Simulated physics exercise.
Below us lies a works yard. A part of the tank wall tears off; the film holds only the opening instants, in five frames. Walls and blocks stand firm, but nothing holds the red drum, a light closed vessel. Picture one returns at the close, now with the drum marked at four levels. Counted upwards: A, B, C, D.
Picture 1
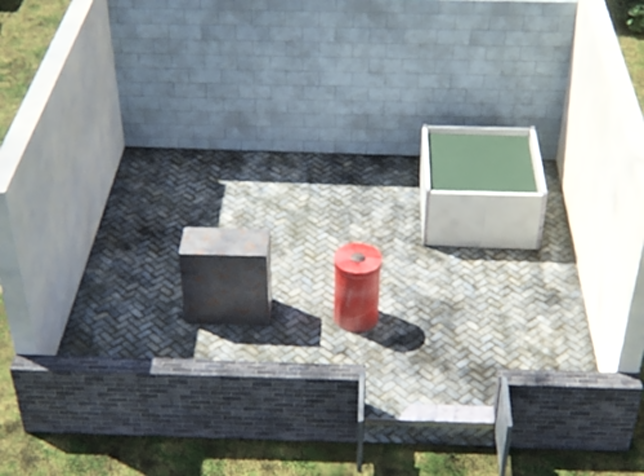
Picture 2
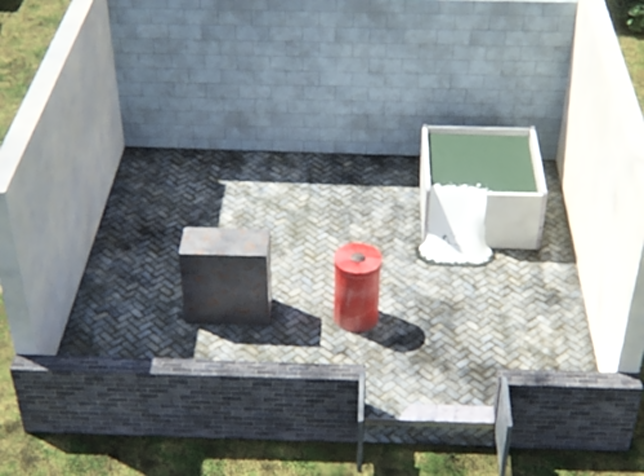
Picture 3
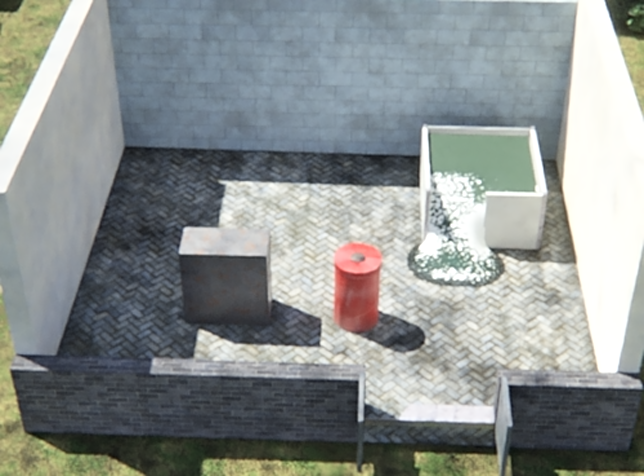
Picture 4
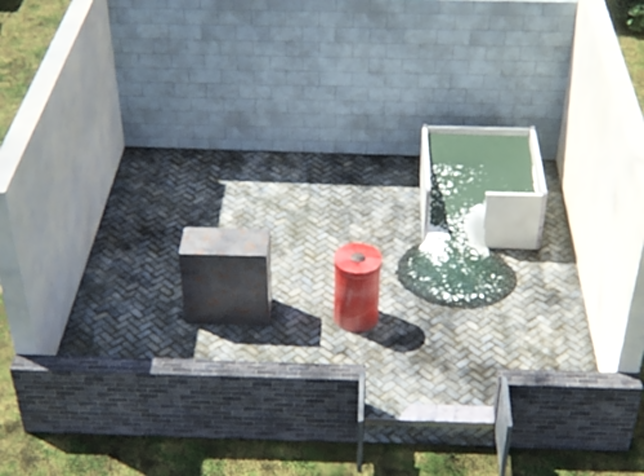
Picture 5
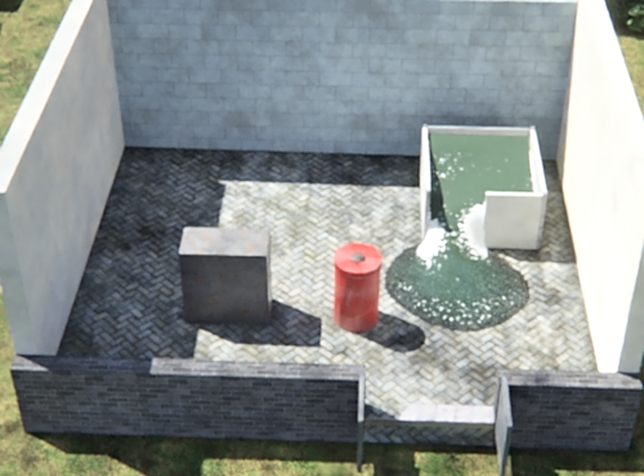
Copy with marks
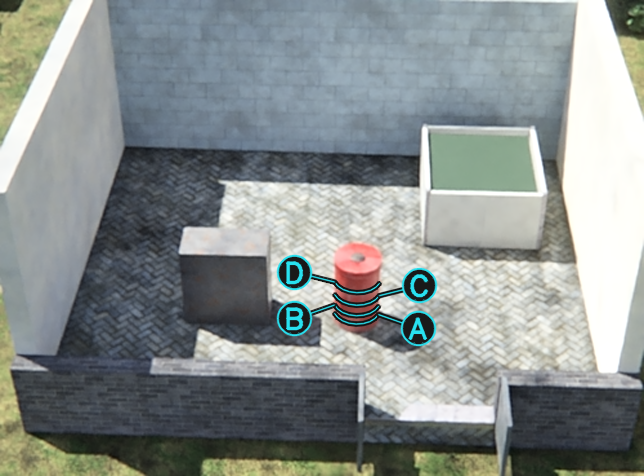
In a walled works yard, a full tank in the right back corner broke open at the front, and green, foamy water poured out and spread across the paving toward the red drum.
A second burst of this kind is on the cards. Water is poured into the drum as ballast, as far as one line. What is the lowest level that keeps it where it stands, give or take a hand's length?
Choose B.
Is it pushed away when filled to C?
No, not at all.
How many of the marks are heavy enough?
Three of them.
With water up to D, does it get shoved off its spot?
No.
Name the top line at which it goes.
That would be A.
On the marked copy, A at (356, 324); B at (356, 315); C at (356, 305); D at (356, 292); from the bottom up A, B, C, D.
Choosing A, it is pushed about its own width away.
Choosing B, it does not move.
Choosing C, it does not move.
Choosing D, it does not move.
